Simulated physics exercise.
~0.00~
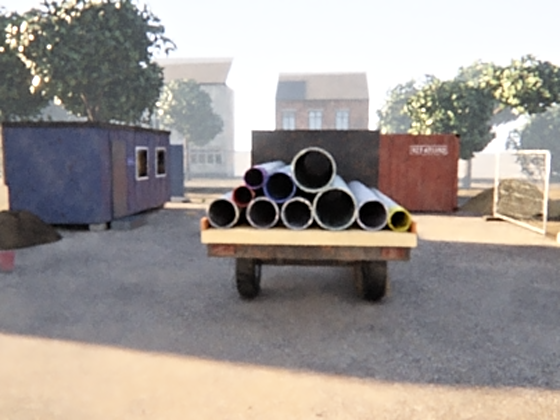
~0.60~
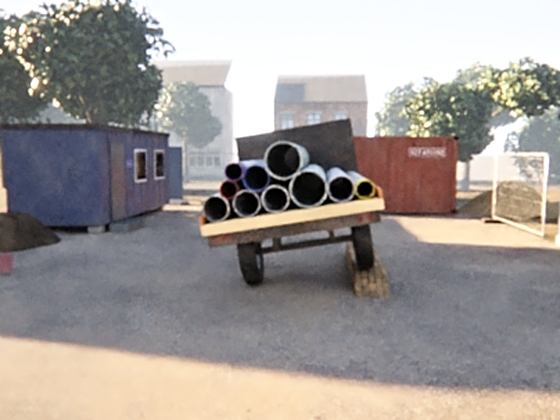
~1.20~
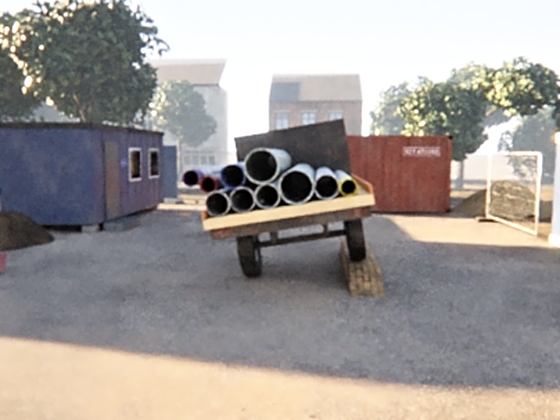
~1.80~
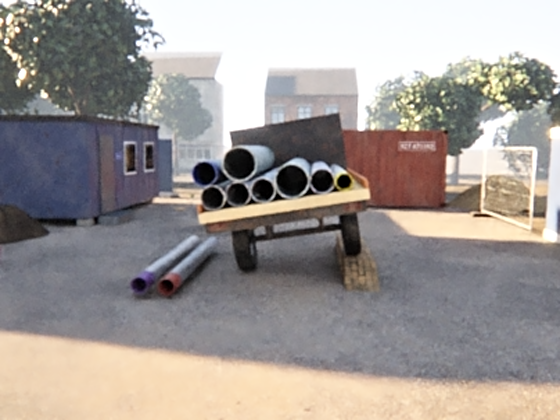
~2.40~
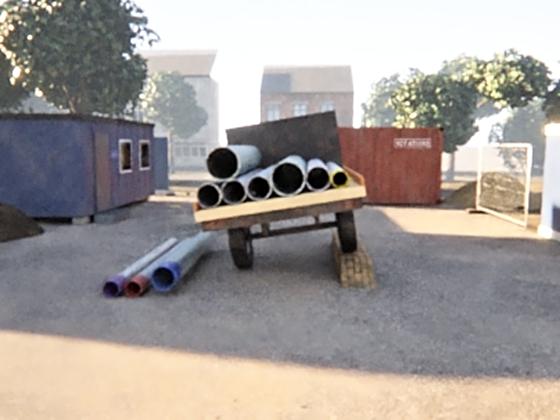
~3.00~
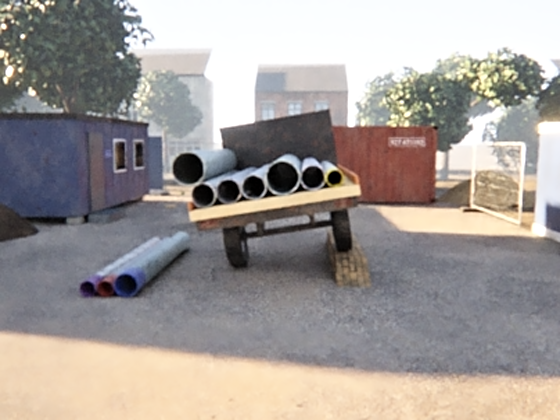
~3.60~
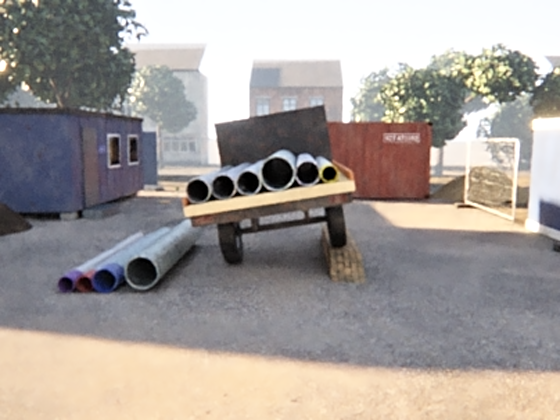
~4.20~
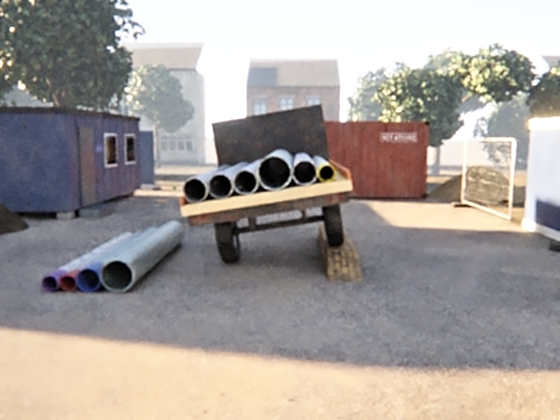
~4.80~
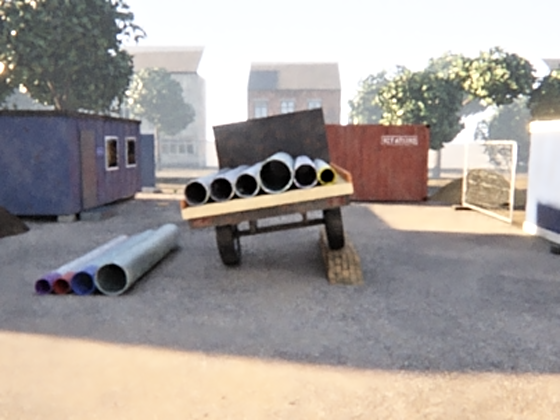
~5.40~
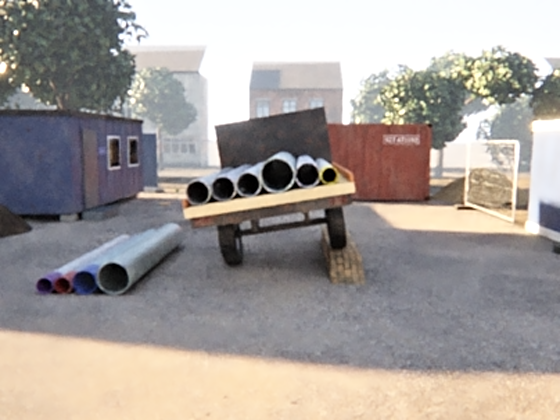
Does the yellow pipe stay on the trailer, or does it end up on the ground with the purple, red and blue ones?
The yellow pipe stays on the trailer, near the right side of the deck. The purple, red and blue ones come off the left side and end up lying on the ground.
